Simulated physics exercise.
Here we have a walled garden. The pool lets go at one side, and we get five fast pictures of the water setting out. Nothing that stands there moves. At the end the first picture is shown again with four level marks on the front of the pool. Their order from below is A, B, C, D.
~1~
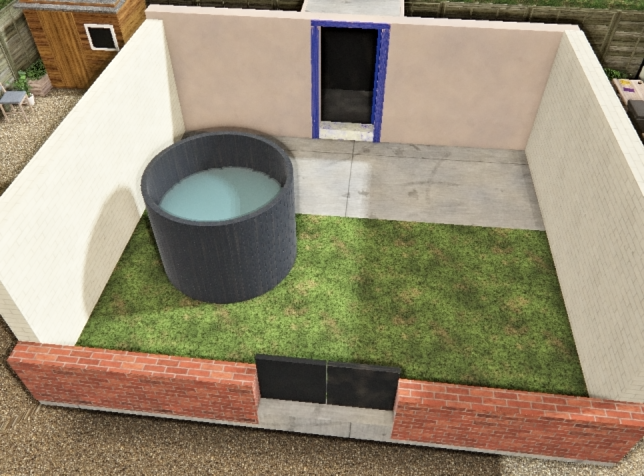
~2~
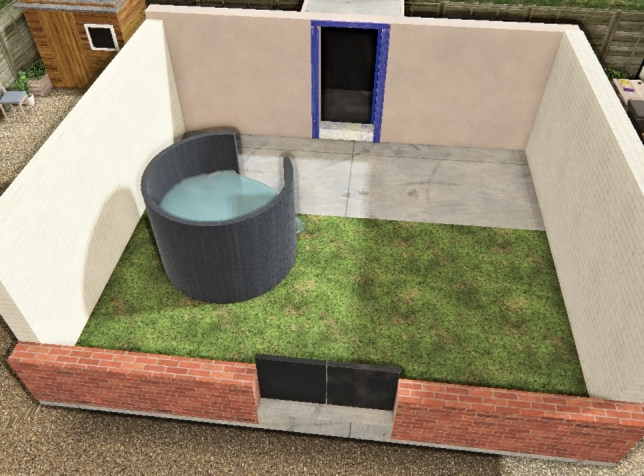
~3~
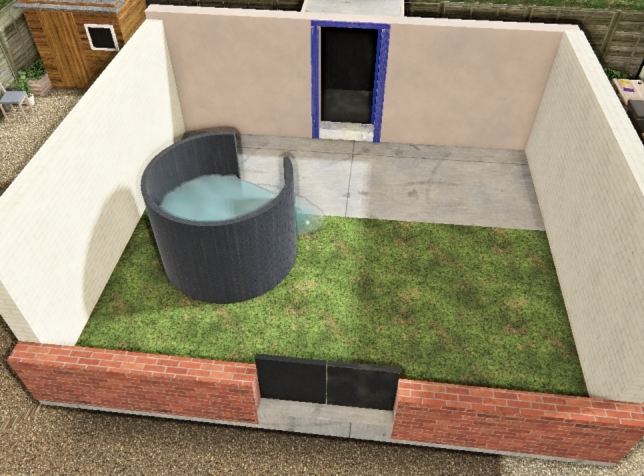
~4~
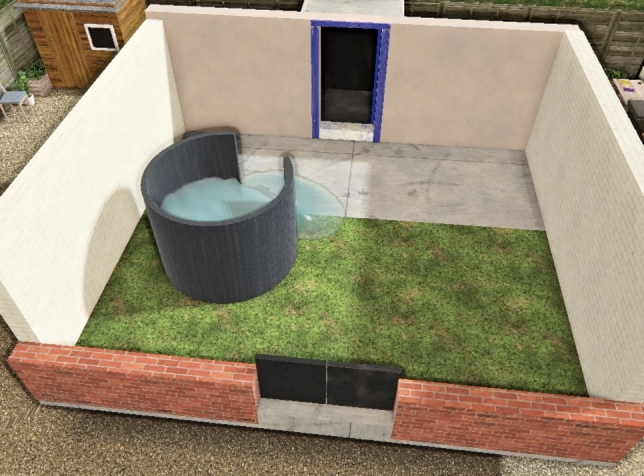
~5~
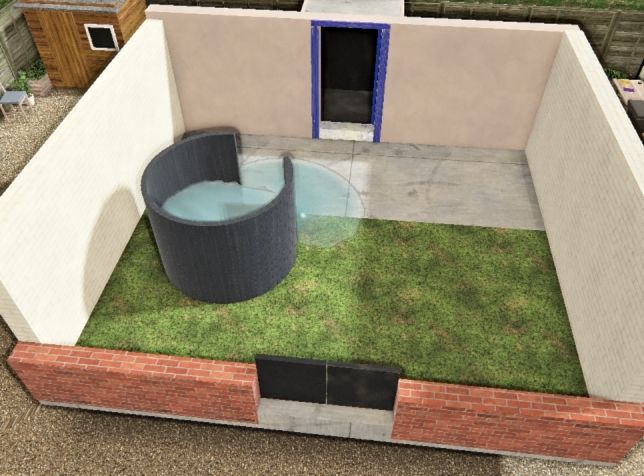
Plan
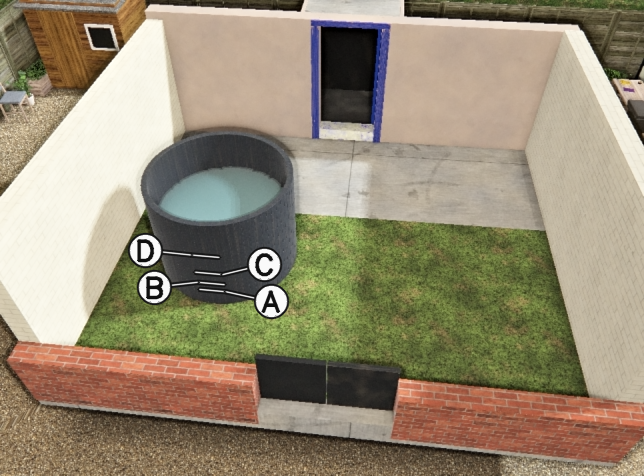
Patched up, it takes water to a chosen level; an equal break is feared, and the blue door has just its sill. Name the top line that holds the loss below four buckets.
That is line C.
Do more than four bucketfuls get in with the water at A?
No, that is safe.
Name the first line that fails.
The answer is D.
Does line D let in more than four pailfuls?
Yes.
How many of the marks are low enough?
Three.
On the marked copy, A at (212, 290); B at (211, 283); C at (208, 273); D at (205, 256); from the bottom up A, B, C, D.
If A is chosen, nothing gets over.
If B is chosen, nothing gets over.
If C is chosen, a bucket or two gets in.
If D is chosen, about 8 bucketfuls get in.
